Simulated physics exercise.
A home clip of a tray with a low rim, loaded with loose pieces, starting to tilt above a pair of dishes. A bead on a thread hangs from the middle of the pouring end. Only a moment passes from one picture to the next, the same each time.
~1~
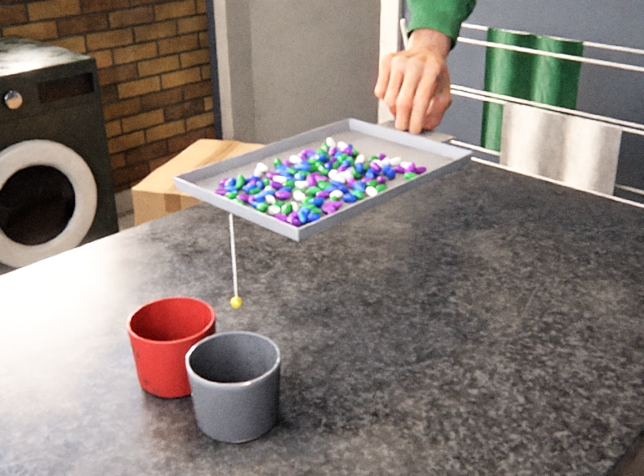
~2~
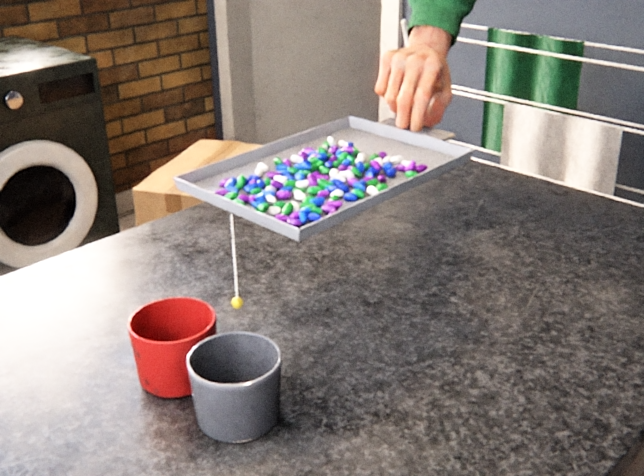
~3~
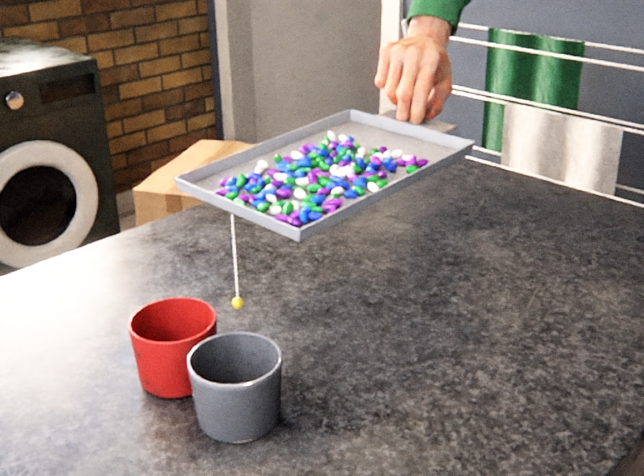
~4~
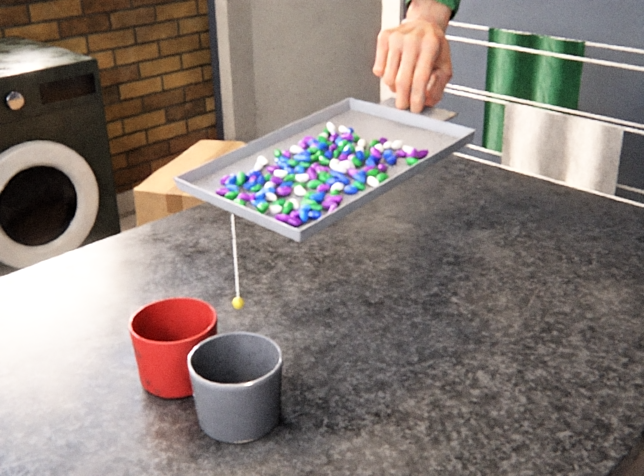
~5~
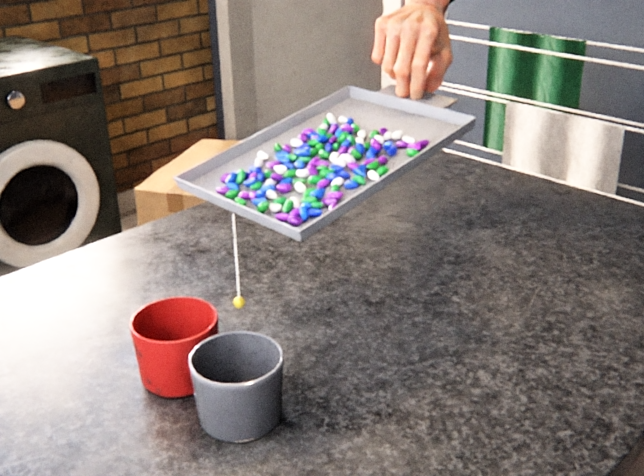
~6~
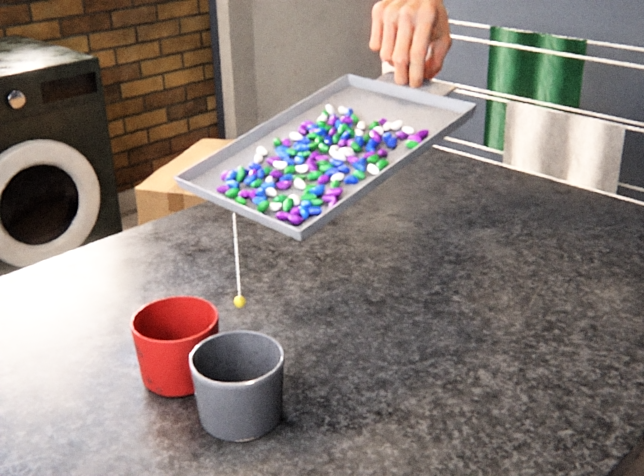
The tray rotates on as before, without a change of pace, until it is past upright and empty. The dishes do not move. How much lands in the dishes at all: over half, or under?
Together they catch over half.
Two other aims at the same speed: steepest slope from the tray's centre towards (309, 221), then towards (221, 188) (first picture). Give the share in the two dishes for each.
Near 40 % and 40 %.
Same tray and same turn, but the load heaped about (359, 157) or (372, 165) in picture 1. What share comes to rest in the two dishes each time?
The first gives 80 %, the second 70 %.
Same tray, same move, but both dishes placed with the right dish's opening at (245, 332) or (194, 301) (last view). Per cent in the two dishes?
Roughly 40 per cent, and 10 per cent.
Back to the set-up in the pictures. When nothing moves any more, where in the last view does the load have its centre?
Near (226, 399).
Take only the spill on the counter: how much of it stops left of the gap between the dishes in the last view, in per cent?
Close to 70 per cent.
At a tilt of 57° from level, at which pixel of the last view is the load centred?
At about (261, 163).
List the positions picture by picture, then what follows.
Corners of the pouring end at (177, 177) and (299, 227), level; middle of the load at (322, 180), jelly beans; left dish at (139, 360); right dish at (200, 402); bead on its thread at (237, 303), in the first picture.
Corners of the pouring end at (177, 177) and (299, 227), level; middle of the load at (322, 179), in the second picture.
Corners of the pouring end at (178, 177) and (299, 228), tipped barely, level across its low end; middle of the load at (323, 176), in the third picture.
Corners of the pouring end at (177, 177) and (299, 228), tipped a little, level across its low end; middle of the load at (323, 171), in the fourth picture.
Corners of the pouring end at (178, 177) and (300, 228), tipped a little, level across its low end; middle of the load at (323, 165), in the fifth picture.
Corners of the pouring end at (178, 176) and (300, 228), tipped a little, level across its low end; middle of the load at (322, 159); left dish at (142, 359); right dish at (203, 401), in the sixth picture.
Soon, tray tipped steeply; nearly all on the tray; a stray few in the air.
A while on, tray tipped right over; nearly all on the tray; a stray few in the left dish; a stray few outside both.
Towards the end, tray tipped past a quarter turn; about half in the right dish; about a third in the left dish; a small part outside both; a stray few in the air.
Finally, tray tipped past a quarter turn; about half in the right dish; about a third in the left dish; a small part outside both; a stray few in the air.
